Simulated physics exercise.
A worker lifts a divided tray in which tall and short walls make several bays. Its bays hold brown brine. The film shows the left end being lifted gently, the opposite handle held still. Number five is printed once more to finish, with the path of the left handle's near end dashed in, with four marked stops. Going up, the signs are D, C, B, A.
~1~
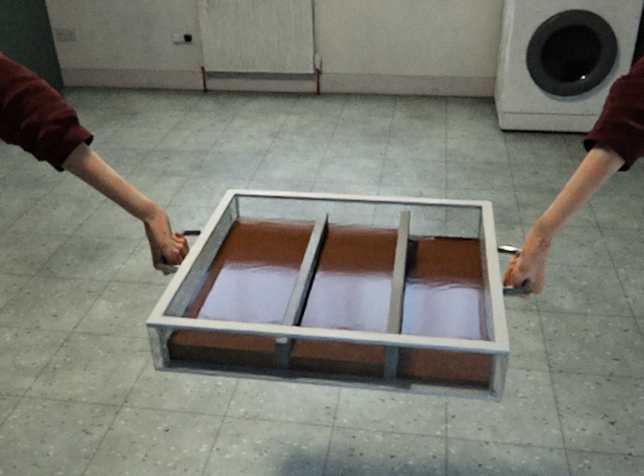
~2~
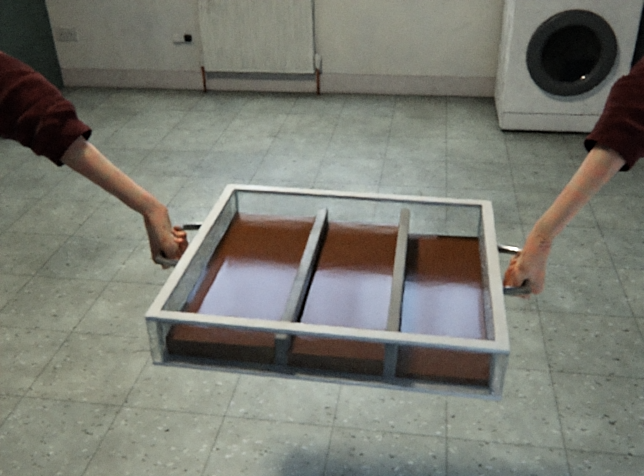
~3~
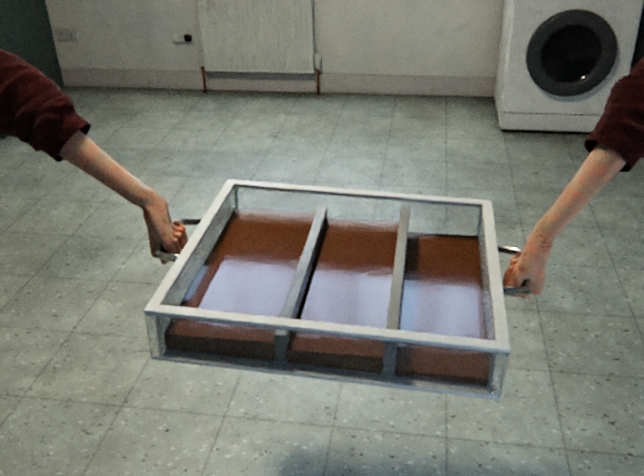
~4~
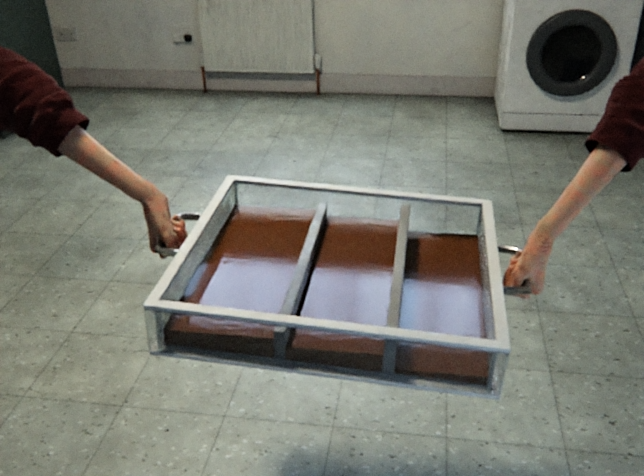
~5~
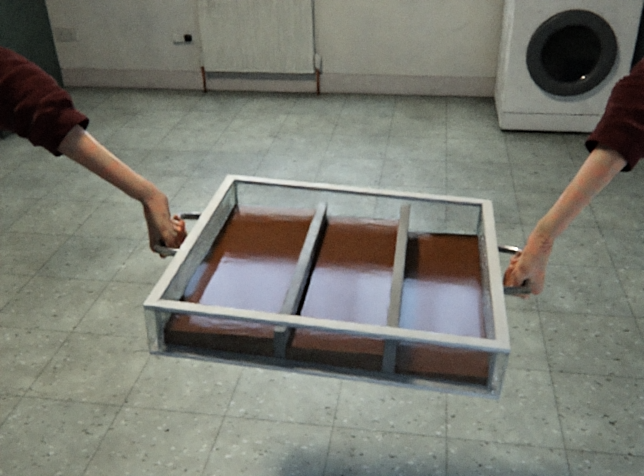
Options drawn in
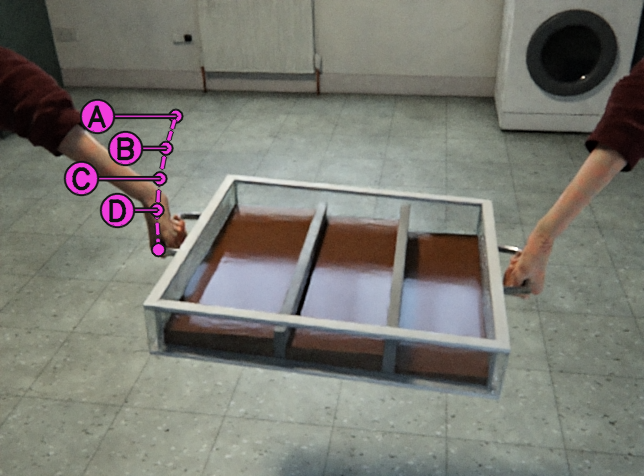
The clip opens on two arms in dark red sleeves holding a level, pale-framed tray of brown liquid, split into three bays, above a tiled floor. The left hand raises its side slightly, tilting the tray gently down to the right, and then the tray stays almost still at that slant.
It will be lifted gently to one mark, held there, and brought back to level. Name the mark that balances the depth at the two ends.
The best mark is B.
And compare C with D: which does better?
C it is.
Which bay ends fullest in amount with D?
That is the left bay.
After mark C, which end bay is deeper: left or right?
The left one.
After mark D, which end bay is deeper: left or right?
The left end bay.
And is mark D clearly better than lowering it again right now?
No, hardly at all.
In magenta, A at (175, 116); B at (165, 148); C at (159, 178); D at (157, 210).
Choosing A, the right end bay stands much deeper than the other; nothing spills.
Choosing B, the two end bays stand about equally deep; nothing spills.
Choosing C, the left end bay stands much deeper than the other; nothing spills.
Choosing D, the left end bay stands much deeper than the other; nothing spills.
